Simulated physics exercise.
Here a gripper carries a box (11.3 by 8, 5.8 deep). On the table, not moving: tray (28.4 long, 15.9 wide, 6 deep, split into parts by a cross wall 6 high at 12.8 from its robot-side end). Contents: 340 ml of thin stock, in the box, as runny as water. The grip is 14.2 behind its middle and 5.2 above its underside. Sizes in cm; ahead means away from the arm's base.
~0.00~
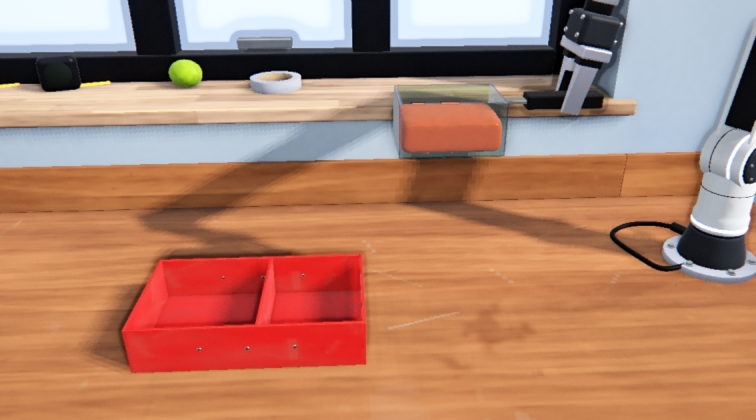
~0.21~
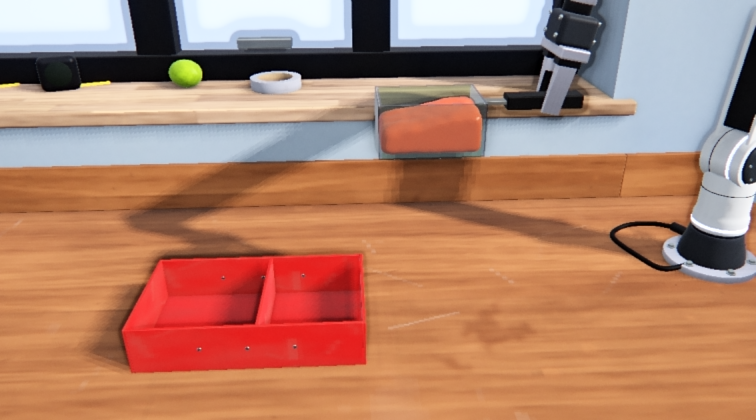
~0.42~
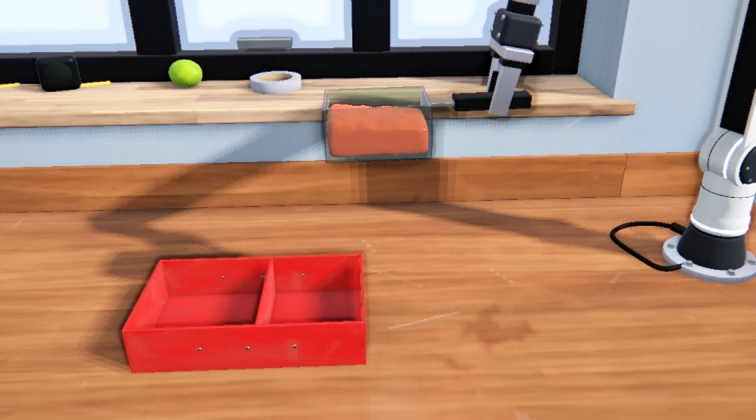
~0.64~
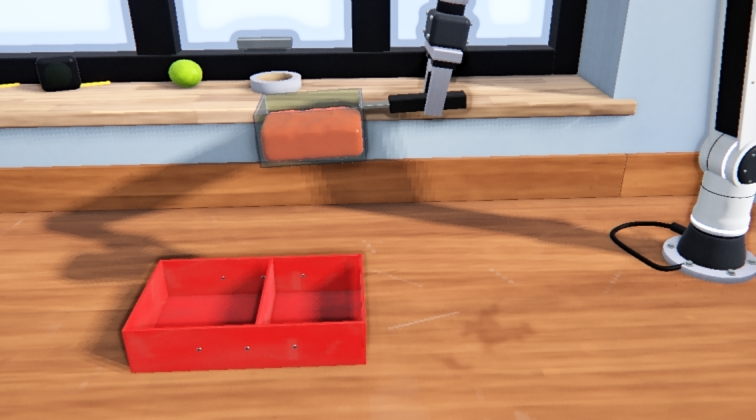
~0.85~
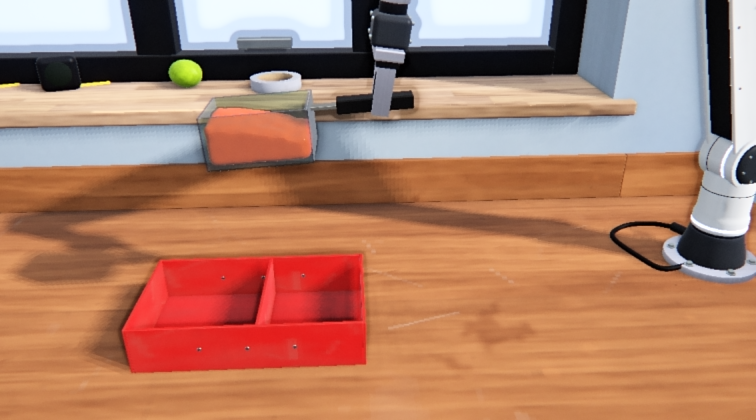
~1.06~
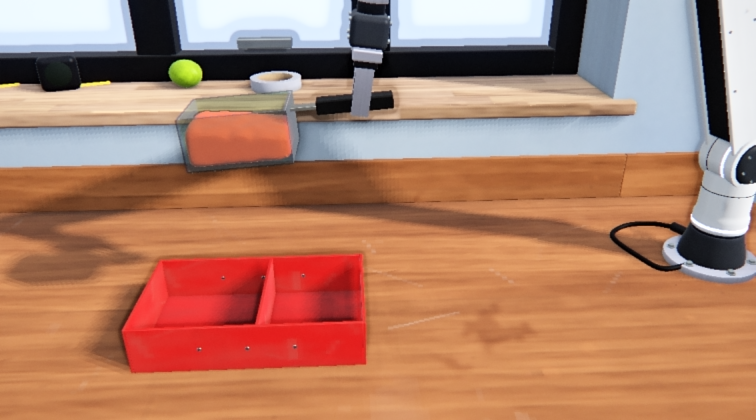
Robot gripper carrying a clear box of orange-brown liquid leftward above a wooden table, past a still red divided tray.
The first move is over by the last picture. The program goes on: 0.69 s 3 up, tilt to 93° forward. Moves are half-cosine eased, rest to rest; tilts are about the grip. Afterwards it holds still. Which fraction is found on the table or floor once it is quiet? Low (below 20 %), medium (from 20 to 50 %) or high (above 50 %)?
Answer: Low; below 20 % of the thin stock finishes on the table or floor.
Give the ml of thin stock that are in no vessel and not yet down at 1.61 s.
About 40 ml.
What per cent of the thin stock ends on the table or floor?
About 10 %.
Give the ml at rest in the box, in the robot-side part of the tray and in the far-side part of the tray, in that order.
Roughly 0, 210, 90 ml.
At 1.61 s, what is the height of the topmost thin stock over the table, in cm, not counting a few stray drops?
Up to some 17 cm.
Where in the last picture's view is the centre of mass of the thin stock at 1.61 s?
Near (298, 273).
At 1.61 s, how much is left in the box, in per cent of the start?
About 35 %.
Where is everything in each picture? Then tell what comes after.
The first frame shows the box floor at (446, 141), level; upper third of the thin stock around (448, 115), from x 400 to 500, top at y 105; 340 ml in the box.
The second frame shows the box floor at (427, 142), level; upper third of the thin stock around (445, 115), from x 380 to 480, top at y 100.
The third frame shows the box floor at (377, 145), tilted 1° forward; upper third of the thin stock around (371, 118), from x 330 to 425, top at y 105.
The fourth frame shows the box floor at (315, 148), tilted 3° forward; upper third of the thin stock around (317, 121), from x 260 to 360, top at y 110.
The fifth frame shows the box floor at (265, 151), tilted 4° forward; upper third of the thin stock around (246, 124), from x 205 to 310, top at y 110.
The sixth frame shows the box floor at (245, 152), tilted 4° forward; upper third of the thin stock around (233, 125), from x 185 to 295, top at y 115; 340 ml in the box.
After 1.34 s, tilted 35° forward, liquid up to 24 above the table; 335 ml in the box, 10 ml in the air or running down outside.
After 1.61 s, tilted 85° forward, liquid up to 21 above the table; 120 ml in the box, 100 ml in the far-side part, 80 ml in the robot-side part, 40 ml in the air or running down outside.
After 1.95 s, tilted 93° forward, liquid up to 57 above the table; 165 ml in the robot-side part, 90 ml in the far-side part, 40 ml in the box, 15 ml on the table or floor, 30 ml in the air or running down outside.
After 2.75 s, tilted 93° forward, liquid up to 15 above the table; 210 ml in the robot-side part, 95 ml in the far-side part, 35 ml on the table or floor.
In the end, 210 ml in the robot-side part, 95 ml in the far-side part, 35 ml on the table or floor. That is 11 % on the table or floor.
